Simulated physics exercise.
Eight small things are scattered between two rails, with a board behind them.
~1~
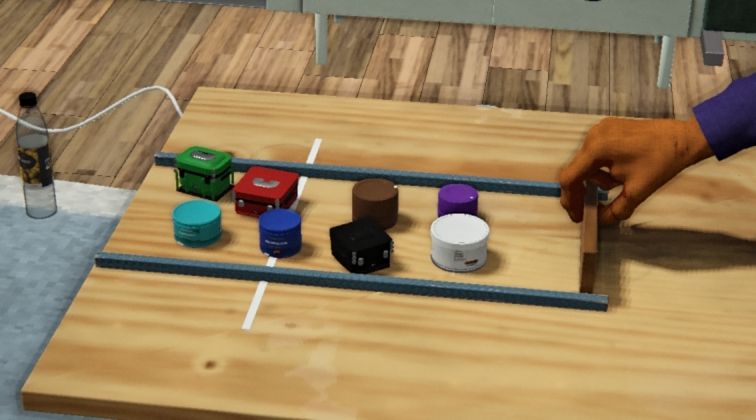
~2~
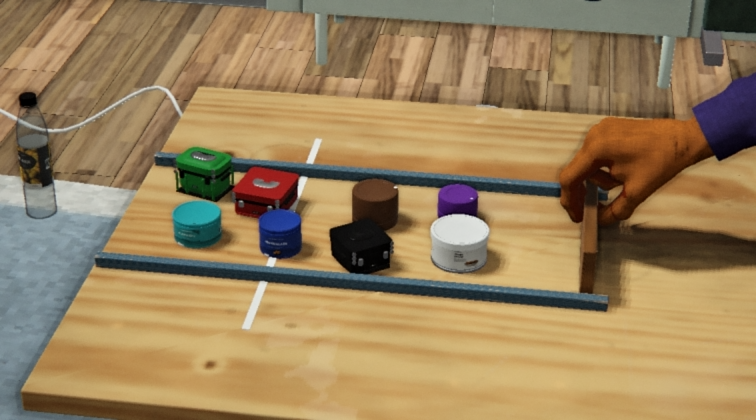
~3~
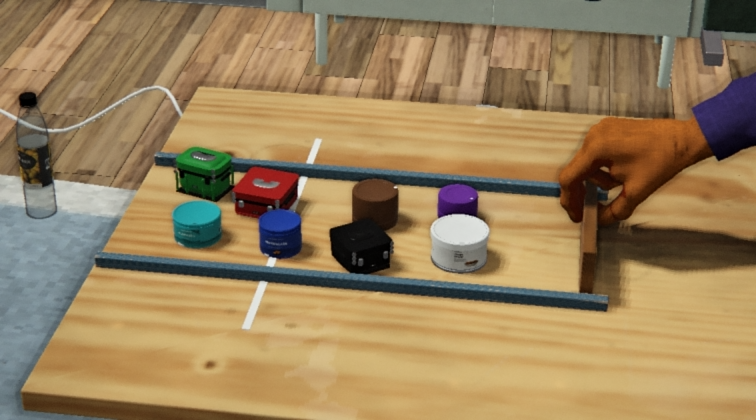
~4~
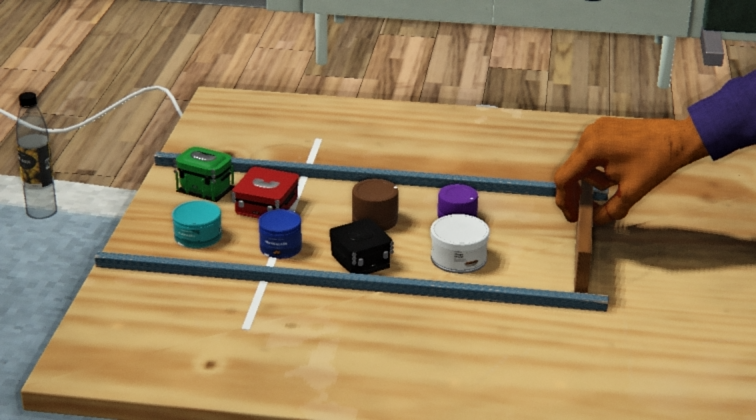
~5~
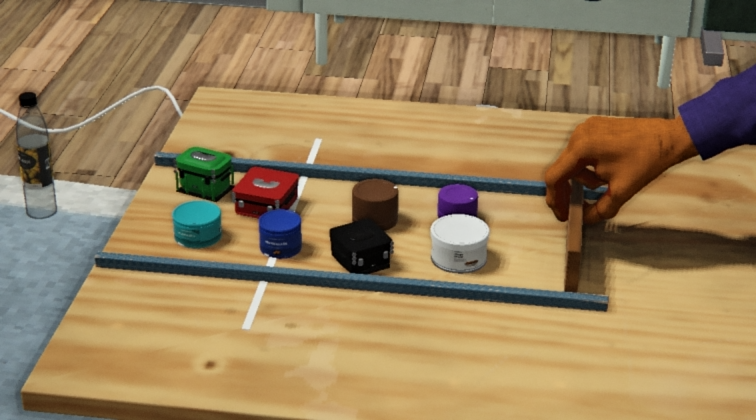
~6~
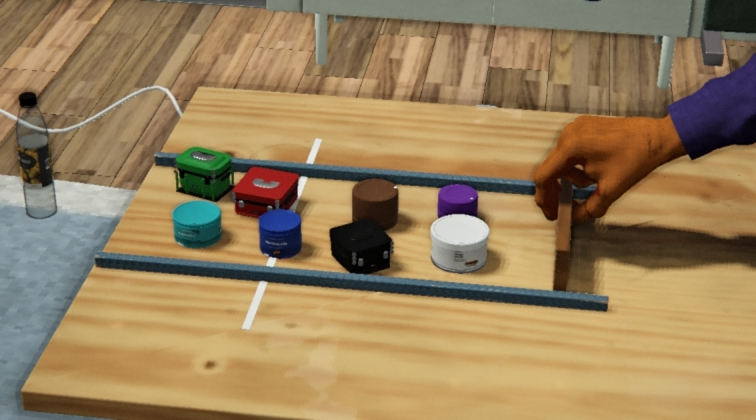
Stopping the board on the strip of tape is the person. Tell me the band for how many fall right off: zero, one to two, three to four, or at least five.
The push is going to knock none off the table.
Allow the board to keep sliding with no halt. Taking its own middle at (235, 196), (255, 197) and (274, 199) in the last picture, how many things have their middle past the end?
1; 0; 0.
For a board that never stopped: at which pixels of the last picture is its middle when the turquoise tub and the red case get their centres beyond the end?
First near (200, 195), second near (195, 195).
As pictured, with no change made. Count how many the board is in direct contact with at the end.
The count is 3.
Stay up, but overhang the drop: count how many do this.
0 is the number.
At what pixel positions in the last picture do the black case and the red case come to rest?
The black case comes to rest at (208, 240), and the red case comes to rest at (228, 188).
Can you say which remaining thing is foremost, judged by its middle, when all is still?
Closest in the end is the green case.
Soon after, none off yet; green case at rest near (205, 173); turquoise tub at rest near (197, 224); red case at rest near (266, 195).
At rest, the number that fall off is zero.
